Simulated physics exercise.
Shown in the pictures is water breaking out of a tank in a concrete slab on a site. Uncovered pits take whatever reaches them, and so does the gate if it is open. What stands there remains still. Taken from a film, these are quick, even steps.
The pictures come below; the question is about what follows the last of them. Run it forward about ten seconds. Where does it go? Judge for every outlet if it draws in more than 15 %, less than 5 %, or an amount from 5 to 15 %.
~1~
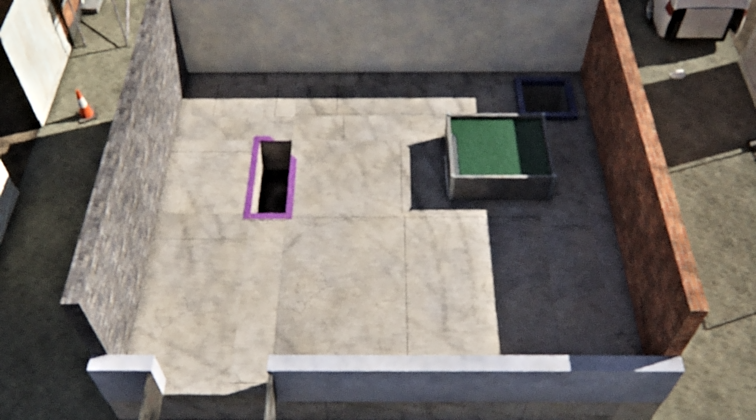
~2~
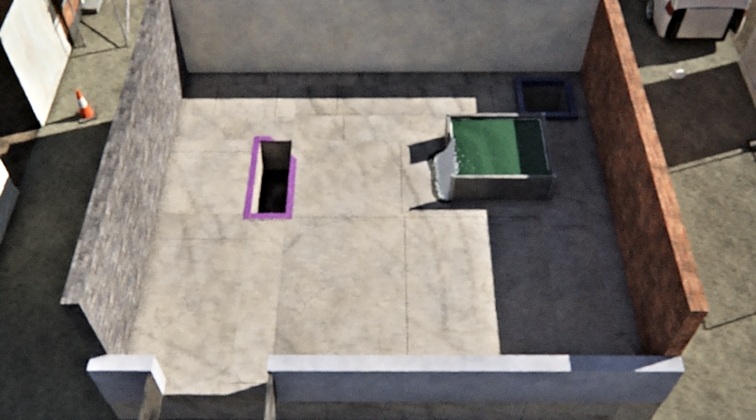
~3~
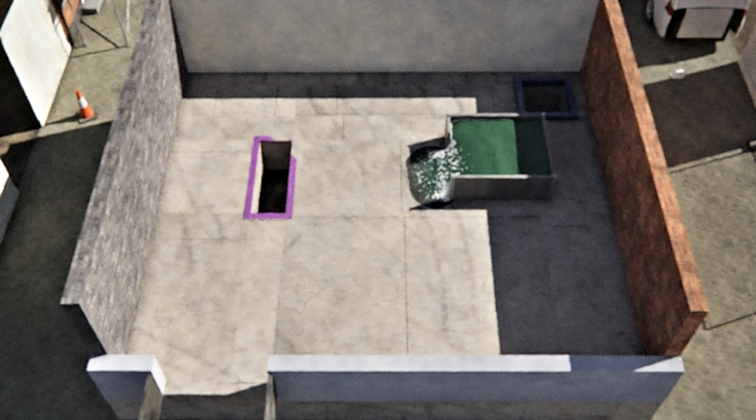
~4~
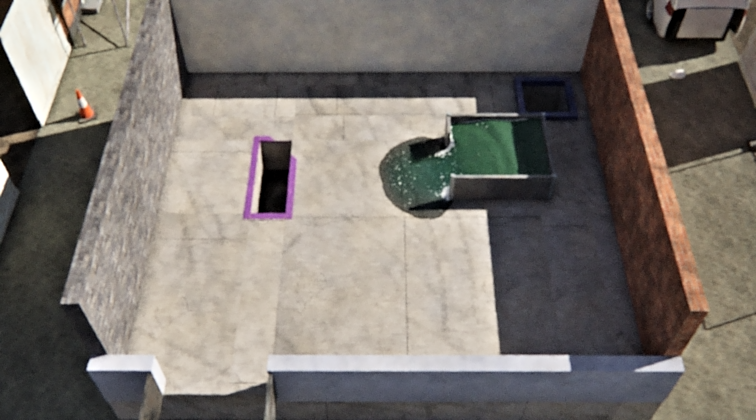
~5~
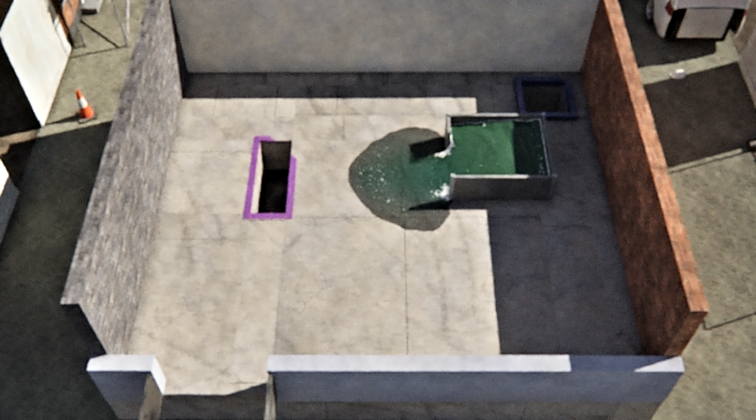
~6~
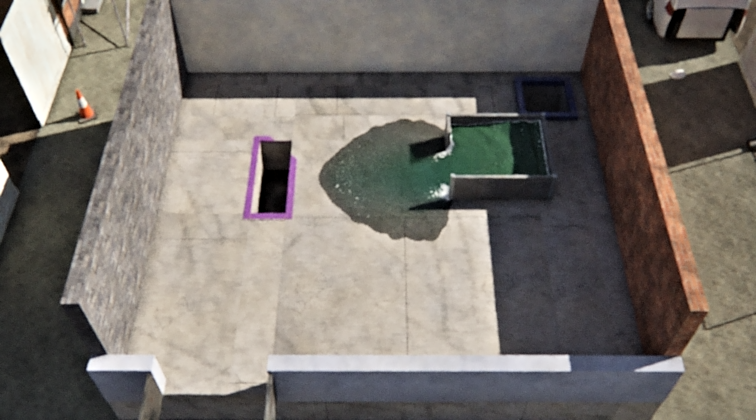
Outcome: The gate ends up with a moderate portion - five to fifteen per cent. The purple pit ends up with a large portion - topping fifteen per cent. The blue pit ends up with a tiny portion - beneath five per cent.
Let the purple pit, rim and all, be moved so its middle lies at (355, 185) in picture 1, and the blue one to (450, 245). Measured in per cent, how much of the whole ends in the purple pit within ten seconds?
The purple pit takes 65 per cent.
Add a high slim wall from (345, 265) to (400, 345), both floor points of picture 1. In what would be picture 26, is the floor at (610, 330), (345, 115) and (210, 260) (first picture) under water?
First spared, second submerged, third submerged.
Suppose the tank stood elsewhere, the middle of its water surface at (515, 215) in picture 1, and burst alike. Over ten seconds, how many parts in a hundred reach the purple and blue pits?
Tally in per cent - purple pit 20; blue pit 0.
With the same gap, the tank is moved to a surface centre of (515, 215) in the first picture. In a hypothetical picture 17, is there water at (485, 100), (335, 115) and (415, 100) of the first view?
Spot 1 unwetted, spot 2 unwetted, spot 3 unwetted.
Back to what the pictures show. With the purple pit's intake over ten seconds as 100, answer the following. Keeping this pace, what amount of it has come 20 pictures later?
Share by then: 60 in a hundred.
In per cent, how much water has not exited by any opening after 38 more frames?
66 % or so.
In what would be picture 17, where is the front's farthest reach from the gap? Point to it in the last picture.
Somewhere near (184, 249).
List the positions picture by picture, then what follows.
The first frame shows still water in the open tank at (499, 148).
In the second frame, the front is at (438, 154), out from the gap at (451, 170).
In the third frame, water pours out at (451, 171) and has run to (415, 157).
In the fourth frame, water pours out at (451, 171) and has run to (385, 164).
In the fifth frame, water pours out at (451, 171) and has run to (355, 167).
In the sixth frame, the front is at (325, 180), out from the gap at (451, 171).
A moment on, water covers 15 % of the floor; the gate 0 %, the purple pit 4 %, the blue pit 0 %.
Next, water covers 30 % of the floor; the gate 0 %, the purple pit 13 %, the blue pit 0 %.
Then, water covers 40 % of the floor; the gate 0 %, the purple pit 23 %, the blue pit 0 %.
Later, water covers 40 % of the floor; the gate 4 %, the purple pit 31 %, the blue pit 0 %.
In the end, water covers 35 % of the floor; the gate 9 %, the purple pit 38 %, the blue pit 0 %.
